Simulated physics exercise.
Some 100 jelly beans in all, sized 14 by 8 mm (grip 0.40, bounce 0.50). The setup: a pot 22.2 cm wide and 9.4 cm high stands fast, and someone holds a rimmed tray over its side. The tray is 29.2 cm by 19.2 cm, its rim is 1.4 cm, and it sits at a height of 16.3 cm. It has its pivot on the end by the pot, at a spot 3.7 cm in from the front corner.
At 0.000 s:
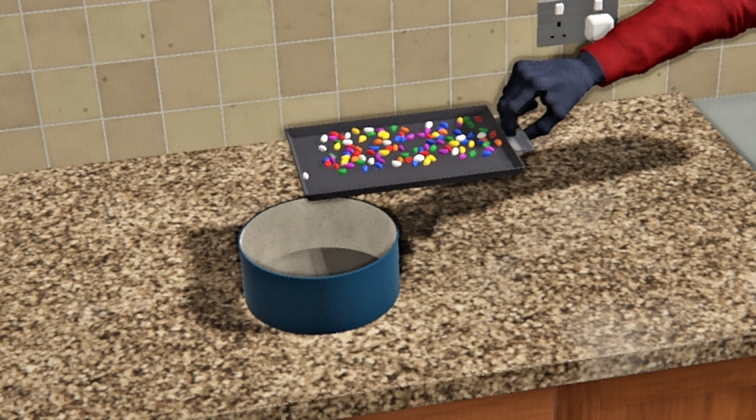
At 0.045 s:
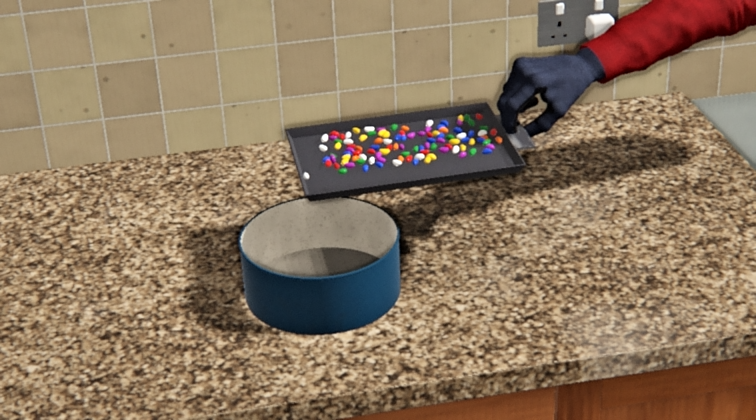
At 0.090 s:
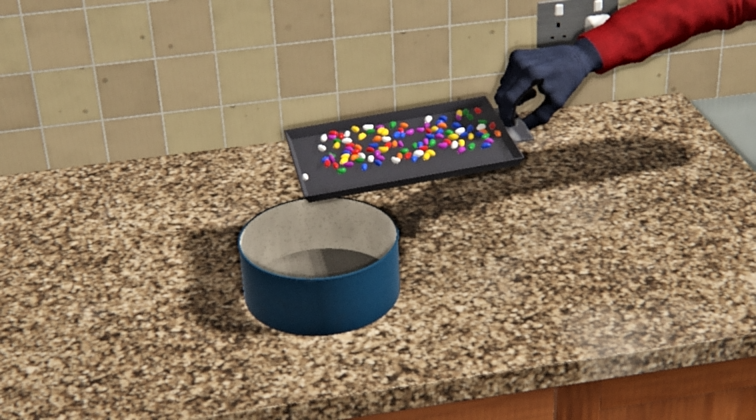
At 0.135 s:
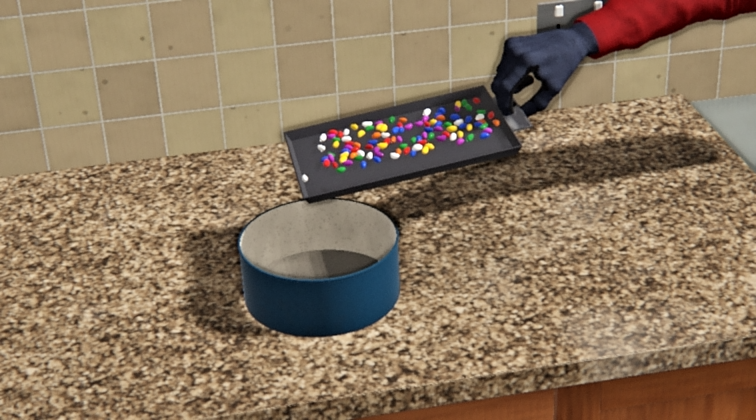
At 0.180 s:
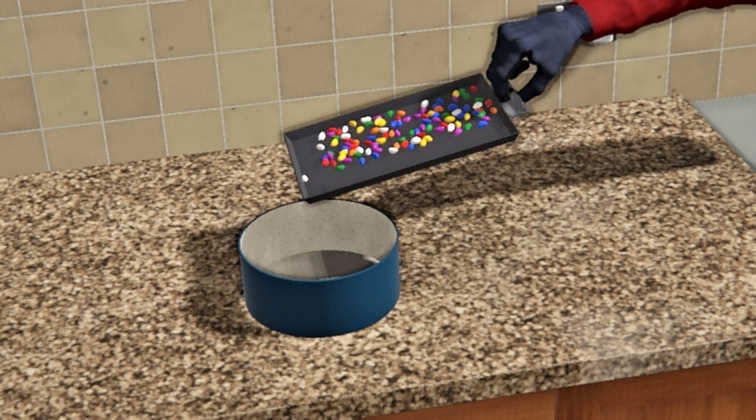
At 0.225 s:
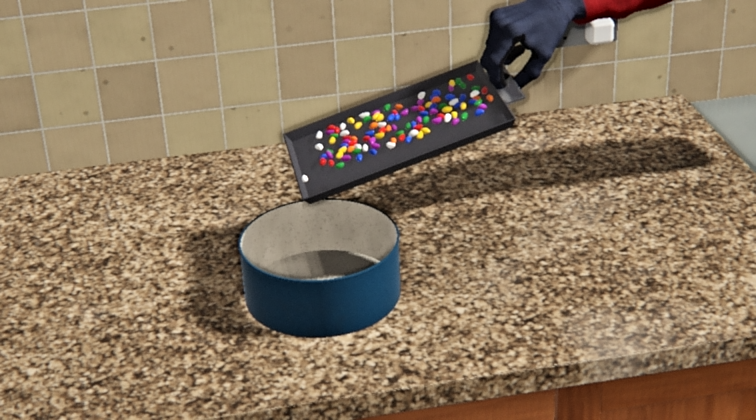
The footage shows a gloved hand in a red sleeve raising the right end of a dark tray of colourful jelly beans beside a blue pot on a speckled countertop, tilting it down toward the left while the beans barely shift.
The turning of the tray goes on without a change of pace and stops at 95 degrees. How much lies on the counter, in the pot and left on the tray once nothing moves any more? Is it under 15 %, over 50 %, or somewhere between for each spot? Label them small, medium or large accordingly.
Counter - large, pot - medium, tray - small.
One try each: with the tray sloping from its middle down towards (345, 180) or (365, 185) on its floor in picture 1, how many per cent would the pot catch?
Estimate: Some 90 % and some 100 % respectively.
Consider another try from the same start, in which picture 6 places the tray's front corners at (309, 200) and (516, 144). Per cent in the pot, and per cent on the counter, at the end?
Per cent by place - pot 100, counter 0.
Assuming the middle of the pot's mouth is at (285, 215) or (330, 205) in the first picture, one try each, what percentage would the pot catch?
I'd say some 85 per cent for the first and some 60 per cent for the second.
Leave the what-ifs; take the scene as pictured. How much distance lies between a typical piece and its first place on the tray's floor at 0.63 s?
Around 13 centimetres.
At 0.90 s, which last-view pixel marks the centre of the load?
Load centre: About (260, 254) px.
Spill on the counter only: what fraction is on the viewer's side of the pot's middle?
Roughly 10 per cent.
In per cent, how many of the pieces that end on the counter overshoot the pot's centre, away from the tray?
About 90 per cent.
After 0.63 s, tilt 54 degrees; the tray holds 95 %, the pot 0 %.
After 0.90 s, tilt 79 degrees; the tray holds 10 %, the pot 30 %.
After 1.28 s, tilt 95 degrees; the tray holds 0 %, the pot 40 %.
In the end, at 2.5 s, counter 60 %, pot 40 %, tray 0 %.
